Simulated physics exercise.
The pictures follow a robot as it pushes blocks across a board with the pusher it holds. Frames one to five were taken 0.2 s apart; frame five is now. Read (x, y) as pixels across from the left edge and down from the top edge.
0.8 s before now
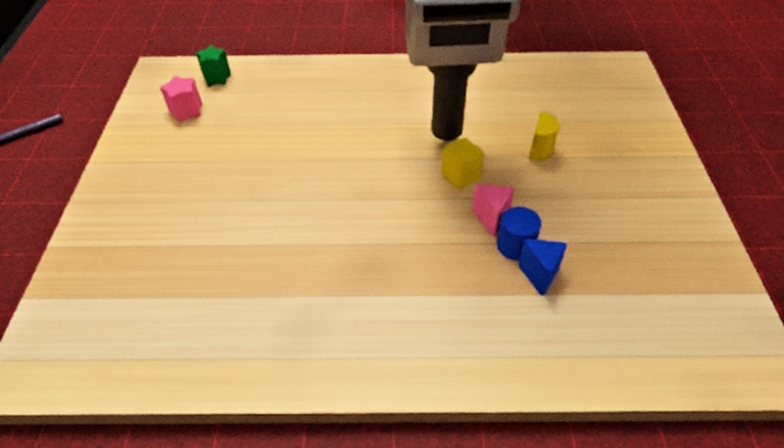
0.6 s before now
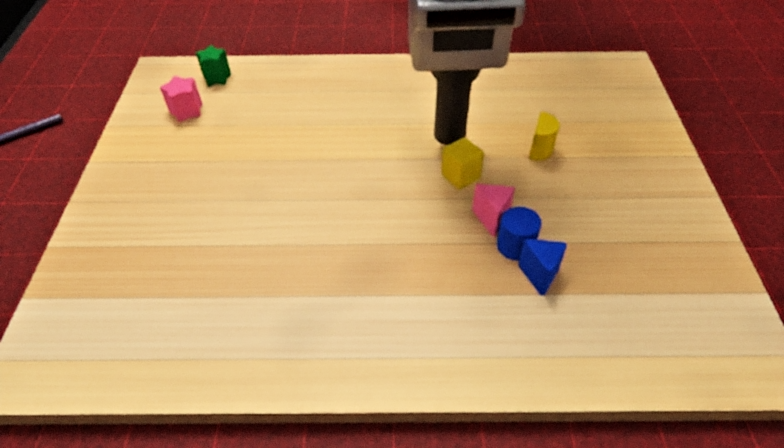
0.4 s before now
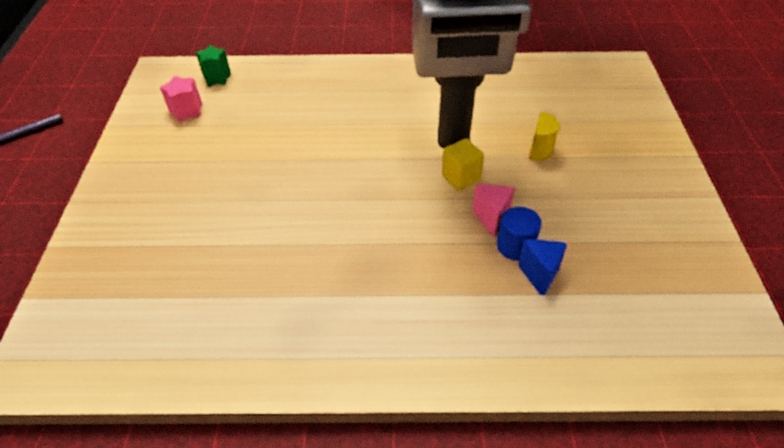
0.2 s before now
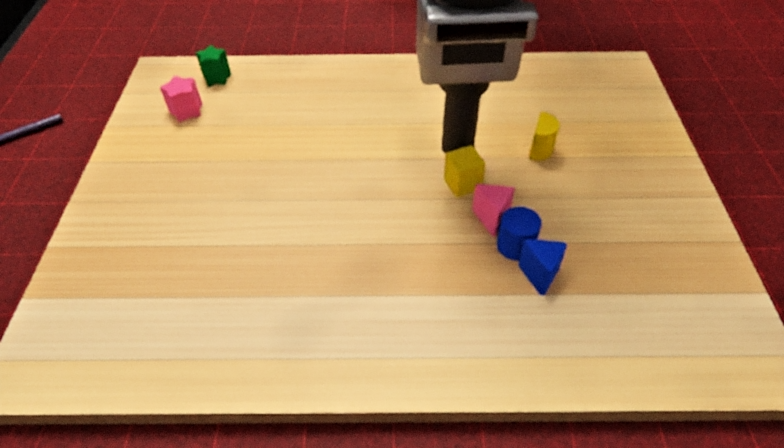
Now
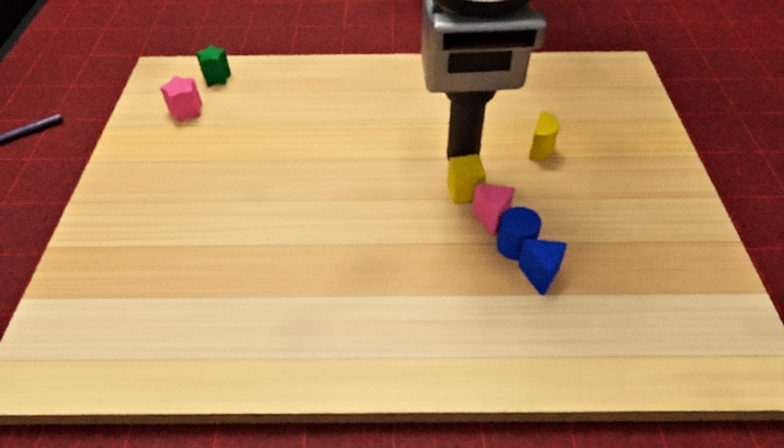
Robotic pusher edging down to a yellow block and nudging it slightly toward a still pink triangular block beside blue ones.
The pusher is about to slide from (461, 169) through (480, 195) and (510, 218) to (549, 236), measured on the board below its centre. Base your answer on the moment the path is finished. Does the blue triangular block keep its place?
Going by the path, no.
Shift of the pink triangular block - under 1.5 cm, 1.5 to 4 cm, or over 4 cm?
It's set to move 1.5-4 cm.
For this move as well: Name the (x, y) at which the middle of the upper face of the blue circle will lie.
I'd guess (539, 235).
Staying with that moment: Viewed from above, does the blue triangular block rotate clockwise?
I'd say no.
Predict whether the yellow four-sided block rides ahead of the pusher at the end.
Slid off.
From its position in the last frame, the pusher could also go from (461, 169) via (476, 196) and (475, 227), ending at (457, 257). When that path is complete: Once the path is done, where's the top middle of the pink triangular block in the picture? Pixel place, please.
Roughly at (488, 259).
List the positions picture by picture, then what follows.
Lower end of the pusher at (447, 131), tops of blocks, yellow four-sided block at (464, 150), pink triangular block at (496, 194), blue circle at (522, 220), blue triangular block at (547, 251), in the first picture.
Pusher at (450, 136), blocks as before, in the second picture.
Pusher at (453, 142), blocks as before, in the third picture.
Pusher at (458, 148), yellow four-sided block at (466, 158), in the fourth picture.
Pusher at (463, 156), yellow four-sided block at (467, 166), pink triangular block at (496, 194), blue circle at (522, 220), blue triangular block at (547, 251), in the fifth picture.
On the path given first. One third of the way, pusher at (482, 182); yellow four-sided block at (467, 191), turned 60° clockwise; pink triangular block at (486, 209), turned 50° anticlockwise; blue circle at (527, 224).
Two thirds of the way, pusher at (513, 206); yellow four-sided block at (466, 192), turned 60° clockwise; pink triangular block at (486, 210), turned 50° anticlockwise; blue circle at (527, 224).
At the end, pusher at (552, 223); yellow four-sided block at (466, 192), turned 60° clockwise; pink triangular block at (486, 210), turned 50° anticlockwise; blue circle at (539, 235); blue triangular block at (547, 263), turned 25° anticlockwise.
